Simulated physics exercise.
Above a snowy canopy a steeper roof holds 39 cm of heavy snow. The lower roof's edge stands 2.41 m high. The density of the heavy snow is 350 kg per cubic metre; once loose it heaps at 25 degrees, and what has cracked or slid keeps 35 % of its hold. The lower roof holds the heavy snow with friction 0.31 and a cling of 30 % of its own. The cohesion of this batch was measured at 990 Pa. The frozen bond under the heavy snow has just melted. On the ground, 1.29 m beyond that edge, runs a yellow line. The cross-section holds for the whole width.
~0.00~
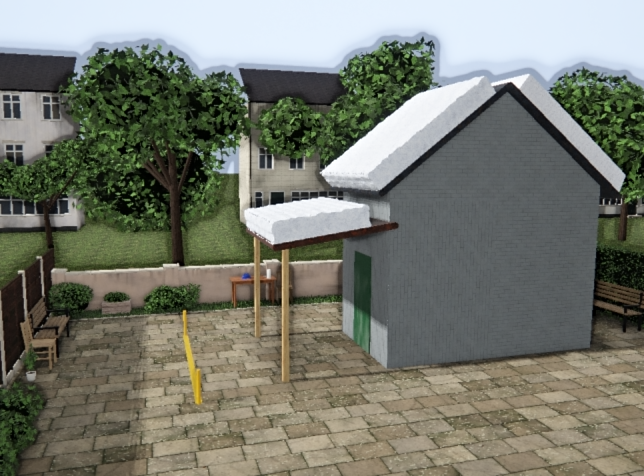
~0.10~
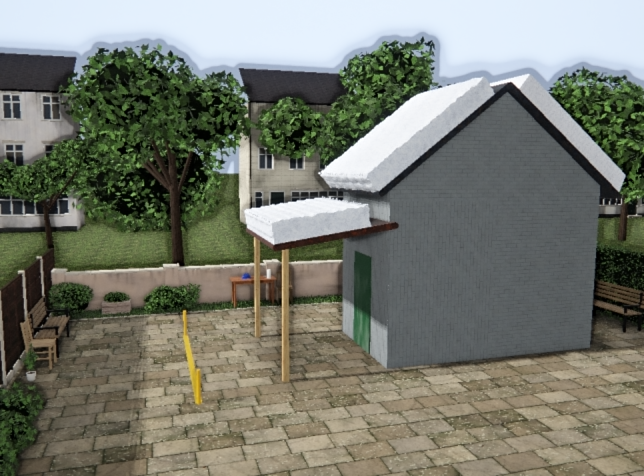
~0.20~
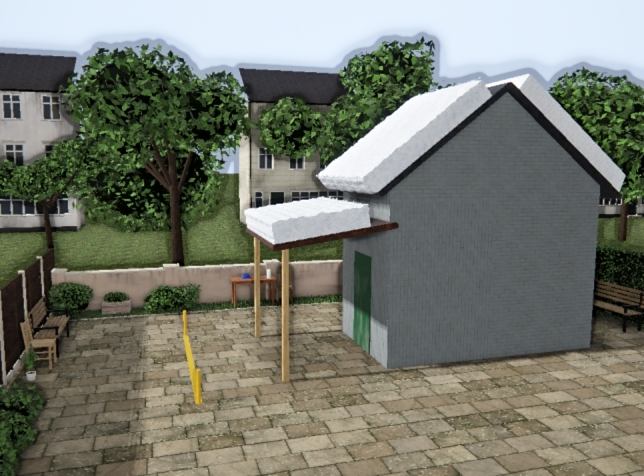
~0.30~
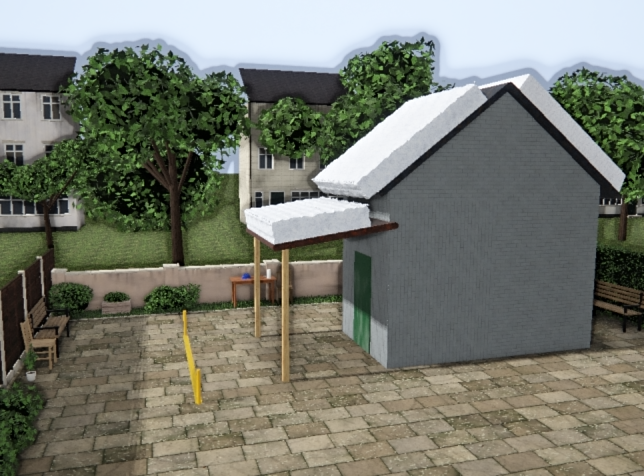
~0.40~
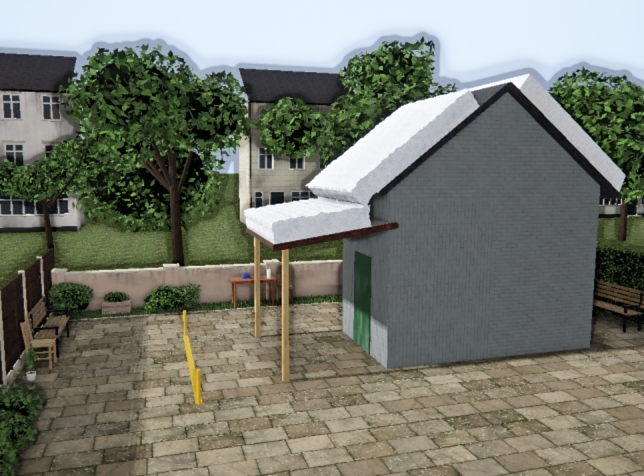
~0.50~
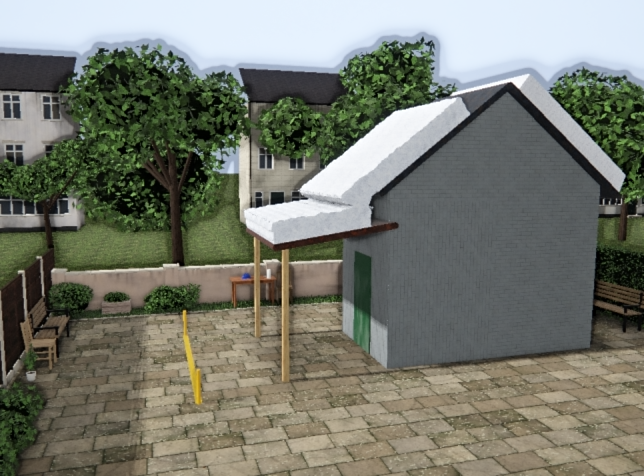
We see a grey brick shed with snow on its steep roof and lower porch roof, in a paved yard with a yellow line. The left slope's thick snow slides downward in one piece, baring roof near the ridge.
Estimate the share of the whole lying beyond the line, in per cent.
About 21 %.
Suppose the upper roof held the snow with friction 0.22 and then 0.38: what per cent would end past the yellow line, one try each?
In turn about 8 %, 0 %.
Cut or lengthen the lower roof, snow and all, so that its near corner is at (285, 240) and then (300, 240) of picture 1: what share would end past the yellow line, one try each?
In turn about 25 %, 30 %.
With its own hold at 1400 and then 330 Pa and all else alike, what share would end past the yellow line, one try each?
In that order: 8 %, 40 %.
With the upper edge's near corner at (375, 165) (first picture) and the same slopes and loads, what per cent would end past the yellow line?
Then about 40 %.
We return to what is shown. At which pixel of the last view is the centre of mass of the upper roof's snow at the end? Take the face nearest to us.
Around (284, 266).
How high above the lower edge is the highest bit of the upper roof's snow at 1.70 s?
Some 1.1 m.
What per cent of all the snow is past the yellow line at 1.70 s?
Some 0 per cent.
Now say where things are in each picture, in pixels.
Foremost bit of the heavy snow at (378, 171), in the first picture.
Foremost bit of the heavy snow at (376, 182), its middle shifted 2.6 cm, in the second picture.
Foremost bit of the heavy snow at (373, 175), its middle shifted 10 cm, 4 % of it past the upper edge, in one piece, in the third picture.
Foremost bit of the heavy snow at (368, 180), its middle shifted 23 cm, 8 % of it past the upper edge, in one piece, in the fourth picture.
Foremost bit of the heavy snow at (361, 184), its middle shifted 41 cm, 15 % of it past the upper edge, in one piece, in the fifth picture.
Foremost bit of the heavy snow at (351, 190), its middle shifted 63 cm, 23 % of it past the upper edge, in one piece, in the sixth picture.
After 1.05 s, none is below the lower edge and 0 % is past the line.
After 1.70 s, 13 % is below the lower edge and 0 % is past the line.
After 2.35 s, 47 % is below the lower edge and 16 % is past the line.
After 3.00 s, 48 % is below the lower edge and 21 % is past the line.
After 3.40 s, 48 % is below the lower edge and 21 % is past the line.
